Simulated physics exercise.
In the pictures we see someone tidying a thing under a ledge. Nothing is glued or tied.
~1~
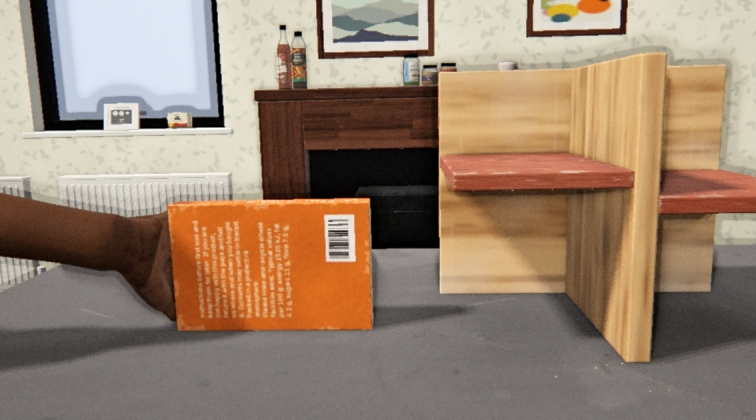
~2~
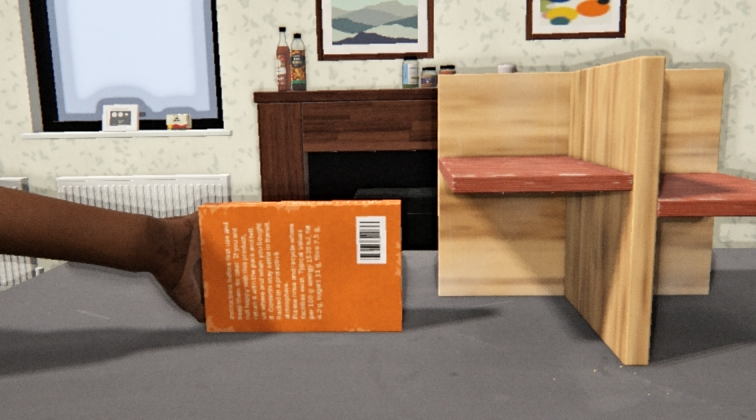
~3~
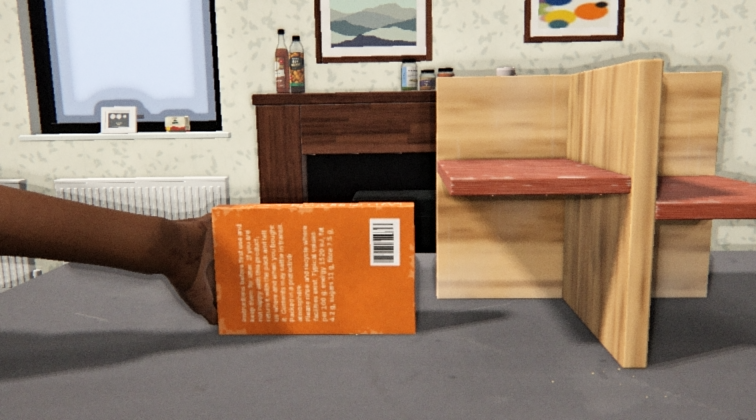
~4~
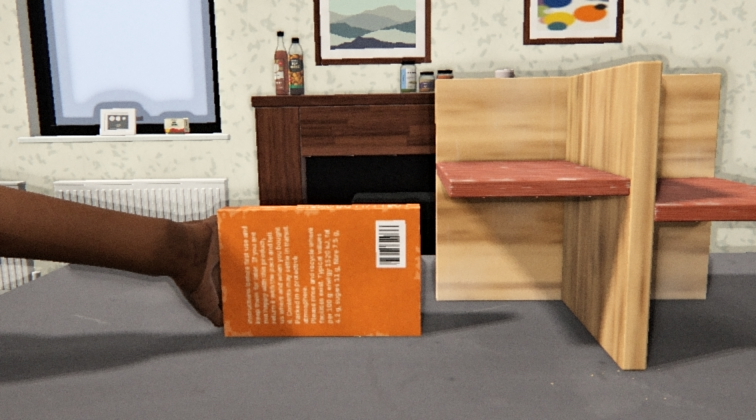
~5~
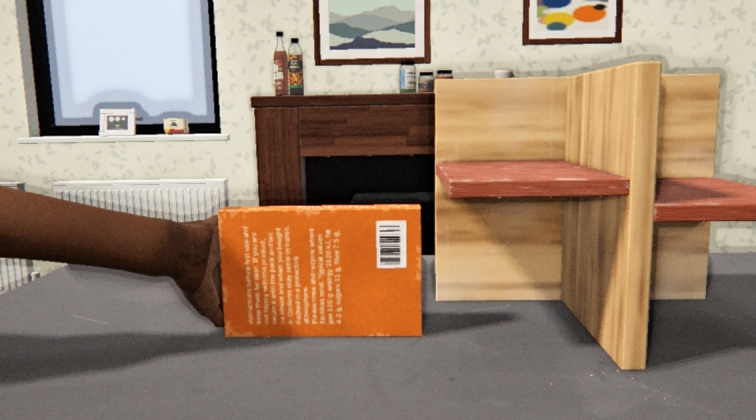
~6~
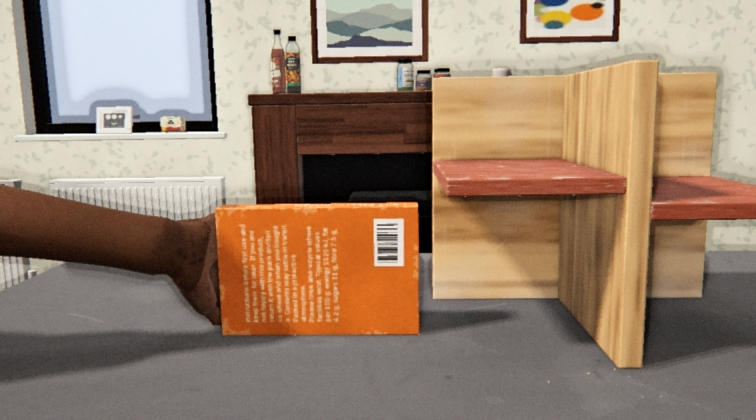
A dark-skinned hand reaching in from the left slides an upright orange book rightward along a grey tabletop, quickly at first, then barely at all, while the camera shifts very slightly. To the right stands a pale wooden unit with red shelves on either side of its upright panel. The room, seen level from across the table, has a dark fireplace, bottles, framed art and a window.
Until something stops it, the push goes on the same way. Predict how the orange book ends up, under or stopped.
Most likely it gets in there.
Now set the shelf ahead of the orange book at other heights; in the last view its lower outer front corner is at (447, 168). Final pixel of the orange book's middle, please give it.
(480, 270) or so.
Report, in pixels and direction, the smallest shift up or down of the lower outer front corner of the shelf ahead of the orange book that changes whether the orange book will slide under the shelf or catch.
About 24 pixels, downward.
Then, 0.36 s after the last picture, orange book sliding up to the opening near (364, 269).
Then, 0.64 s after the last picture, orange book part of the way in near (424, 269).
At rest, the orange book goes under, near (477, 268).
